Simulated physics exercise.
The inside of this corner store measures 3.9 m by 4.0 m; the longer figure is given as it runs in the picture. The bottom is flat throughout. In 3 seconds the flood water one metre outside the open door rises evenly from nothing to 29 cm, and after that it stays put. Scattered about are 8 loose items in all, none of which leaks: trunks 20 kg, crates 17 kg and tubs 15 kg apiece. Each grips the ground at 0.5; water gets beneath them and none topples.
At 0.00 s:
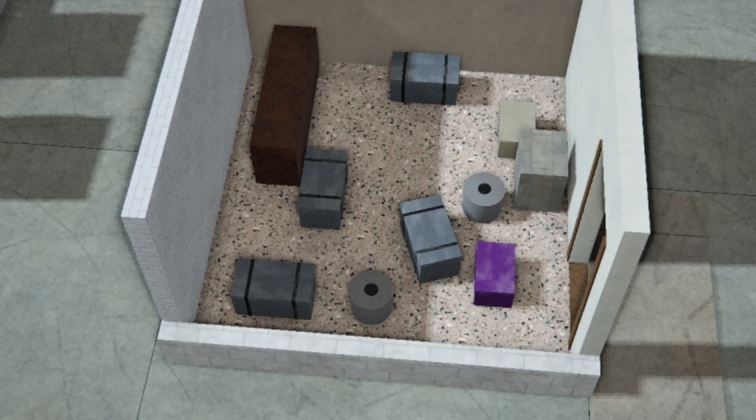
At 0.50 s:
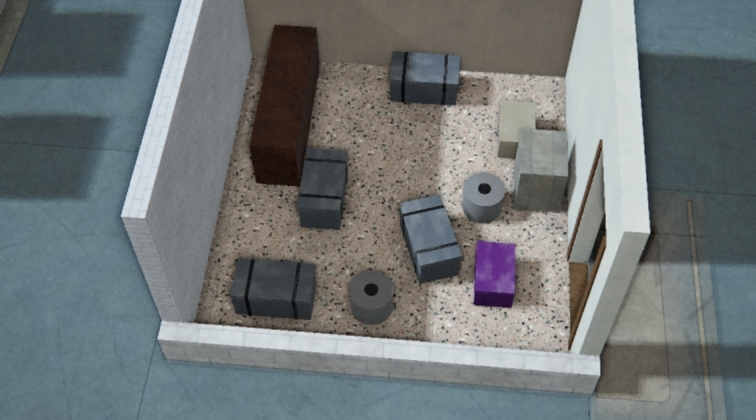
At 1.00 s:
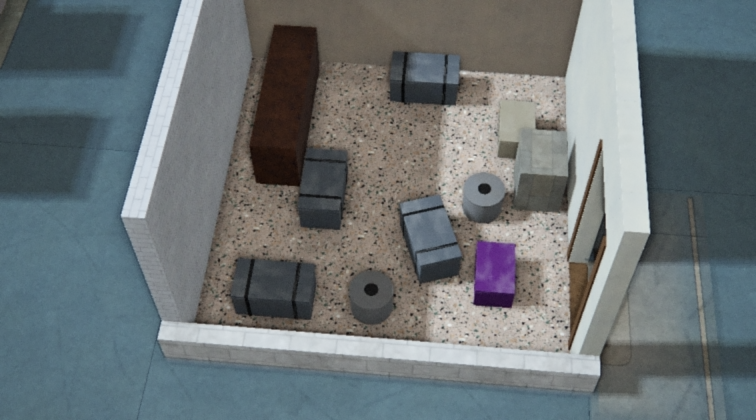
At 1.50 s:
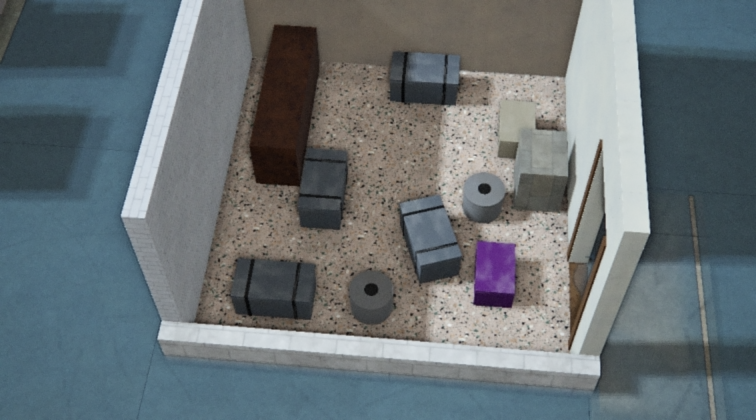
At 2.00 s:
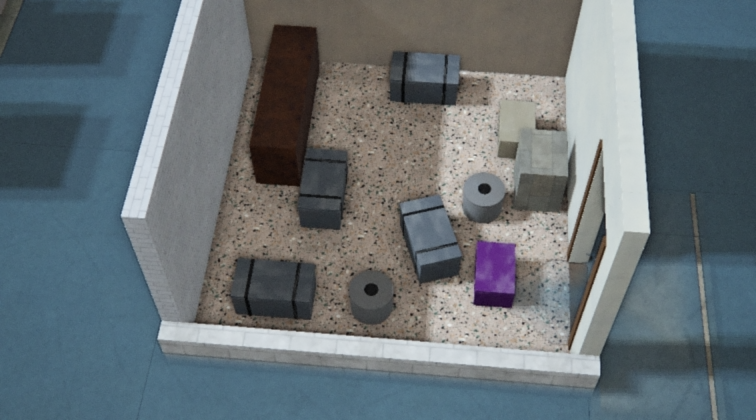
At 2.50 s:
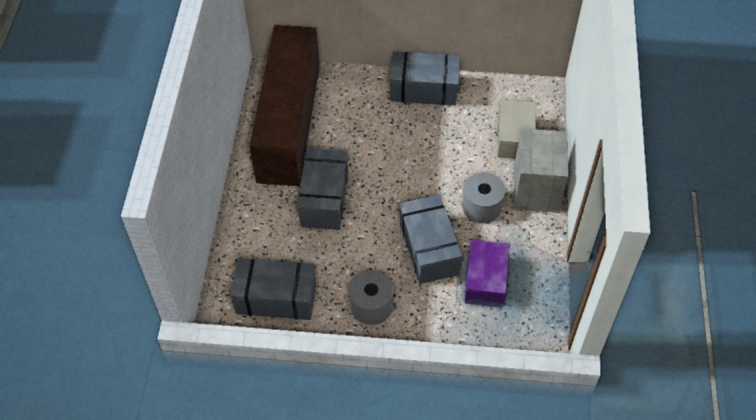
Water spreads outside the small room, then enters at right, and the purple crate shifts slightly left.
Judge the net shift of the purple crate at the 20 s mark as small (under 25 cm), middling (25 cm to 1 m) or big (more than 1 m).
Big.
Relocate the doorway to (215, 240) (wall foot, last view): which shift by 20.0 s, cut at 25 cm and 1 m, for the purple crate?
That would leave the purple crate a long way off.
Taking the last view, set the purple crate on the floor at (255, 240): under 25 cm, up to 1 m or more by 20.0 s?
So it journeys a long way.
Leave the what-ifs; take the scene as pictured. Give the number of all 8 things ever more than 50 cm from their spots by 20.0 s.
8.
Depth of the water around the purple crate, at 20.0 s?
The depth there is around 26 cm.
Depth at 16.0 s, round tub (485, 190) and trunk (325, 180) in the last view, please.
I'd estimate 19 cm for the first and 19 cm for the second.
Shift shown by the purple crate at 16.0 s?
By then it has shifted roughly 250 cm.
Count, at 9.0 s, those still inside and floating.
Total: 6.
After 4.0 s the purple crate is near (406, 258), 0.9 m from its start, aground; 0 afloat.
After 9.0 s the purple crate is near (335, 240), 1.7 m from its start, afloat; 6 afloat.
After 16.0 s the purple crate is near (477, 66), 2.6 m from its start, afloat; 8 afloat.
After 20.0 s the purple crate is near (527, 86), 2.3 m from its start, afloat; 8 afloat.
